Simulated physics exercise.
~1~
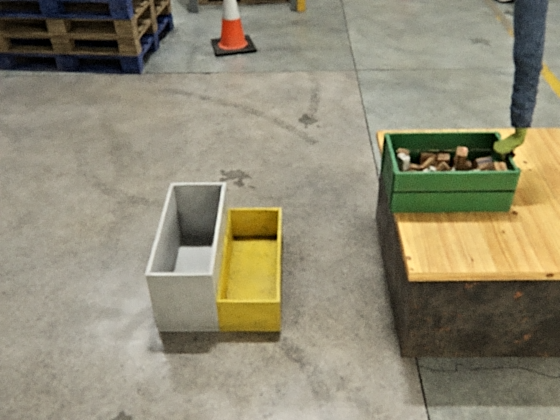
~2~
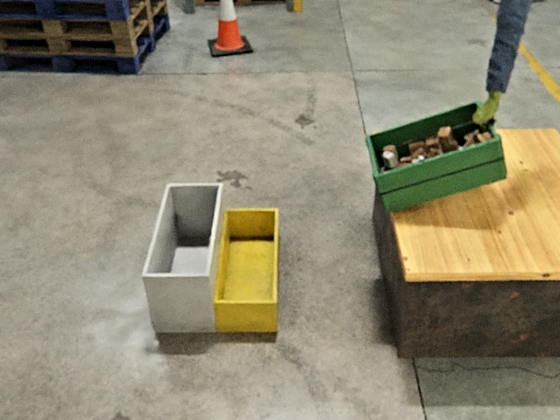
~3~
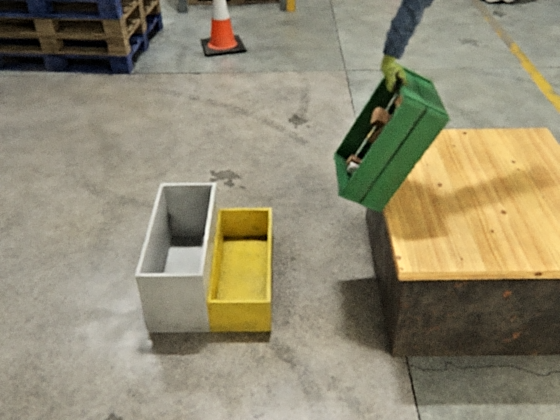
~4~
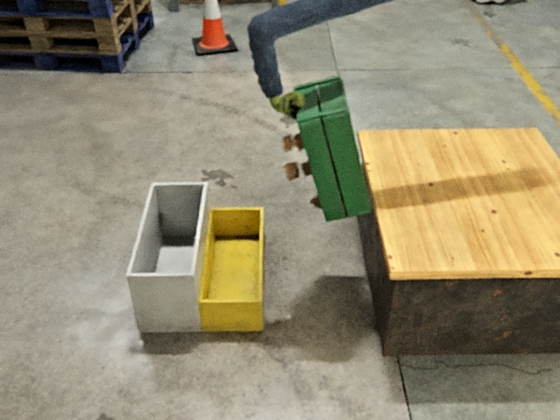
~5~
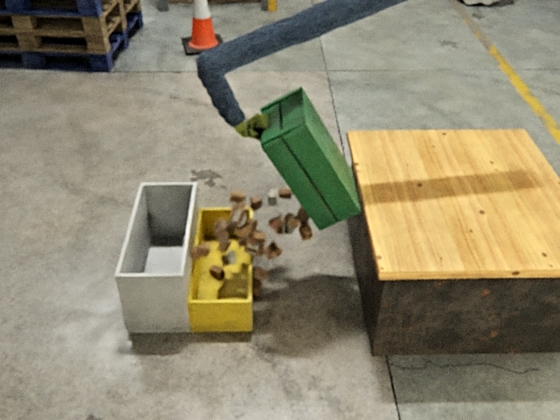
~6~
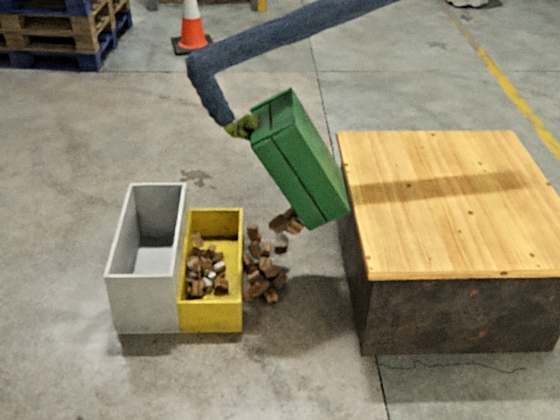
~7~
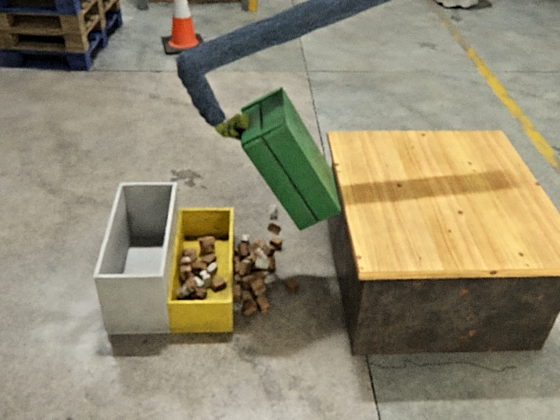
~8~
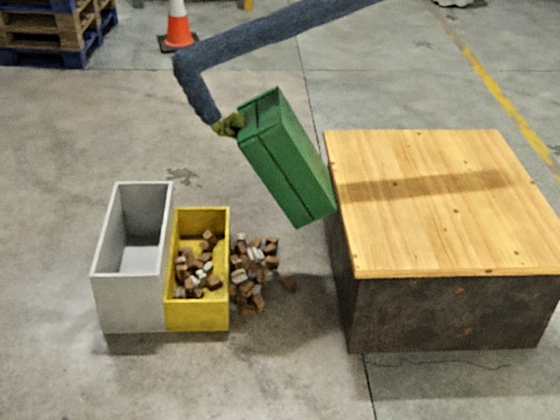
A green box full of small brown and grey blocks sits on a wooden-topped bench at the right of a concrete warehouse floor, seen from above as the view drifts slightly right. A yellow tub and a taller white box stand side by side to the left, both empty, with pallets and an orange cone behind. A gloved hand on a blue-sleeved arm lifts the green box, swings it left and tips it past vertical. The blocks tumble out, some into the yellow tub, then more onto the floor before it. Finally the green box hangs tilted, the larger pile lies on the floor between tub and bench, and the white box stays empty.
